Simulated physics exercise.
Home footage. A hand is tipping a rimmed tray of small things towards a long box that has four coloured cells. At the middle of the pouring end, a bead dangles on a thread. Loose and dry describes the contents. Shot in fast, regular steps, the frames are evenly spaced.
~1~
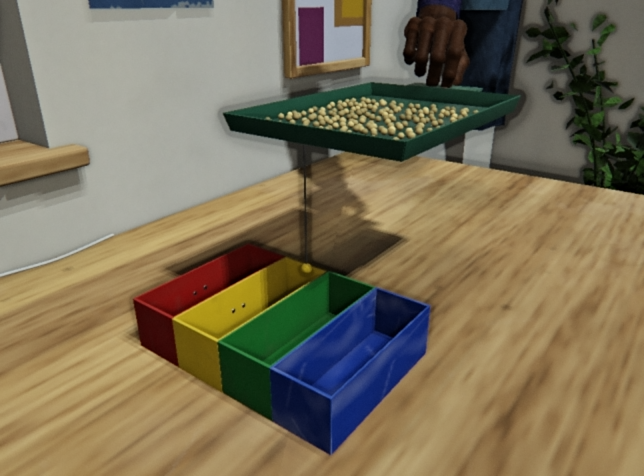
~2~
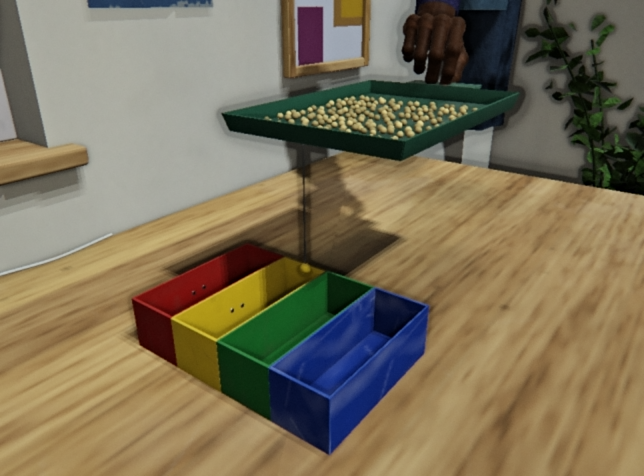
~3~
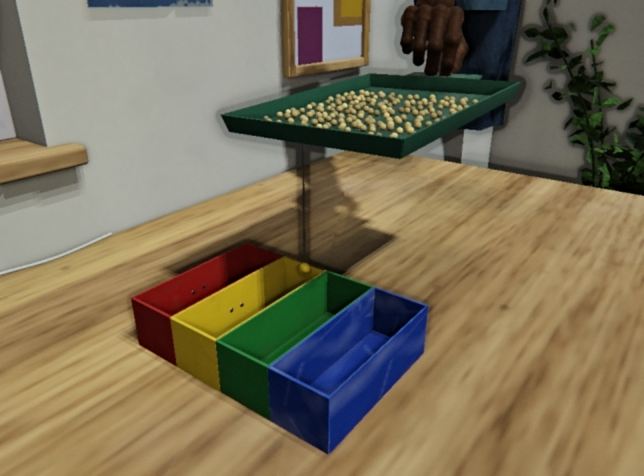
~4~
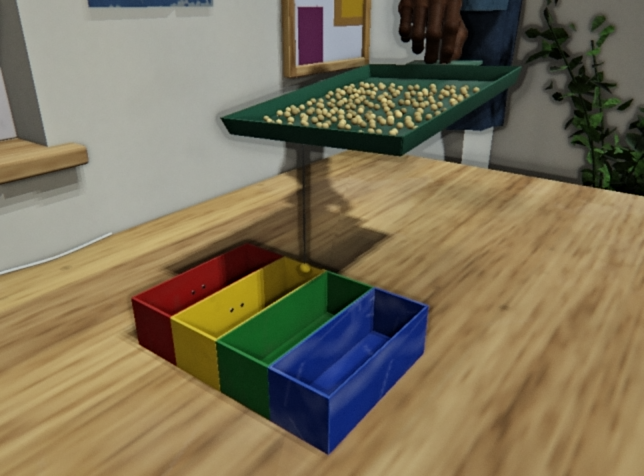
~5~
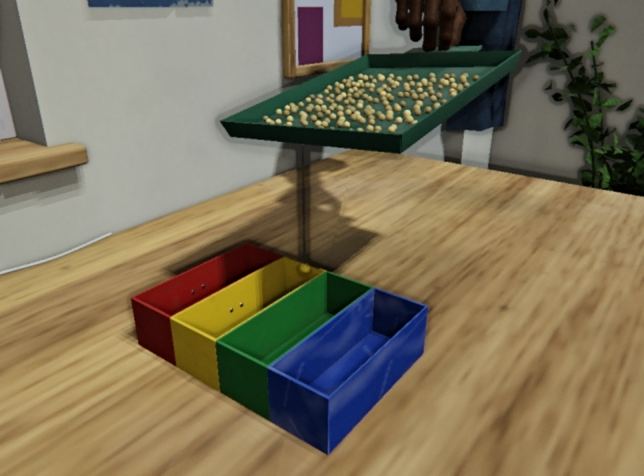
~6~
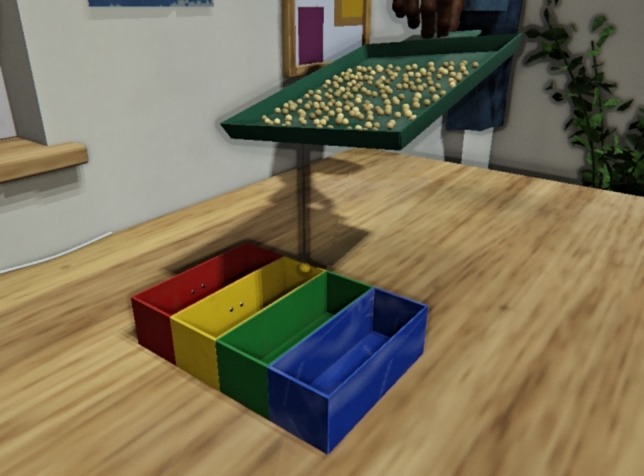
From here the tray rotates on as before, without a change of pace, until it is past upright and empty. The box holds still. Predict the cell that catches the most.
I would say the red one.
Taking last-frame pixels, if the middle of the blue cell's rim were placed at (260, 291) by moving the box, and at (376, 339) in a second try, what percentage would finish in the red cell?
The first try gives 0 per cent, the second 60 per cent.
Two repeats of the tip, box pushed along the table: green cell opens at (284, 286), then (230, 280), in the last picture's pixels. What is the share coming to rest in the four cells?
The first yields 100 per cent and the second 100 per cent.
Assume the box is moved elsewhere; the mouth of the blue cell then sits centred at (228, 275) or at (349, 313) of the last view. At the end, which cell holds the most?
That blue cell first, that red cell second.
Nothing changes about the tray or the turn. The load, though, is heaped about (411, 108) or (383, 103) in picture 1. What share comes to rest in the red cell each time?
First some 80, then 90 per cent.
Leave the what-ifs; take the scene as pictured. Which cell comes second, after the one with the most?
The cell in yellow.
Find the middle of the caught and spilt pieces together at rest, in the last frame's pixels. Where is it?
Close to (226, 310), more or less.
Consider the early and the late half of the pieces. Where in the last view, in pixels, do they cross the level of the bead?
Half one: (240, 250), half two: (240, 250).
Soon, tray tipped steeply; nearly all on the tray; a stray few in the red cell; a stray few falling or outside the box.
A while on, tray tipped right over; nearly all on the tray; a small part in the red cell.
Towards the end, tray tipped past a quarter turn; about two thirds in the red cell; about a quarter in the yellow cell; a stray few in the green cell; a stray few in the blue cell; a small part falling or outside the box.
Finally, tray tipped past a quarter turn; about two thirds in the red cell; about a quarter in the yellow cell; a stray few in the green cell; a stray few in the blue cell; a small part outside the box.
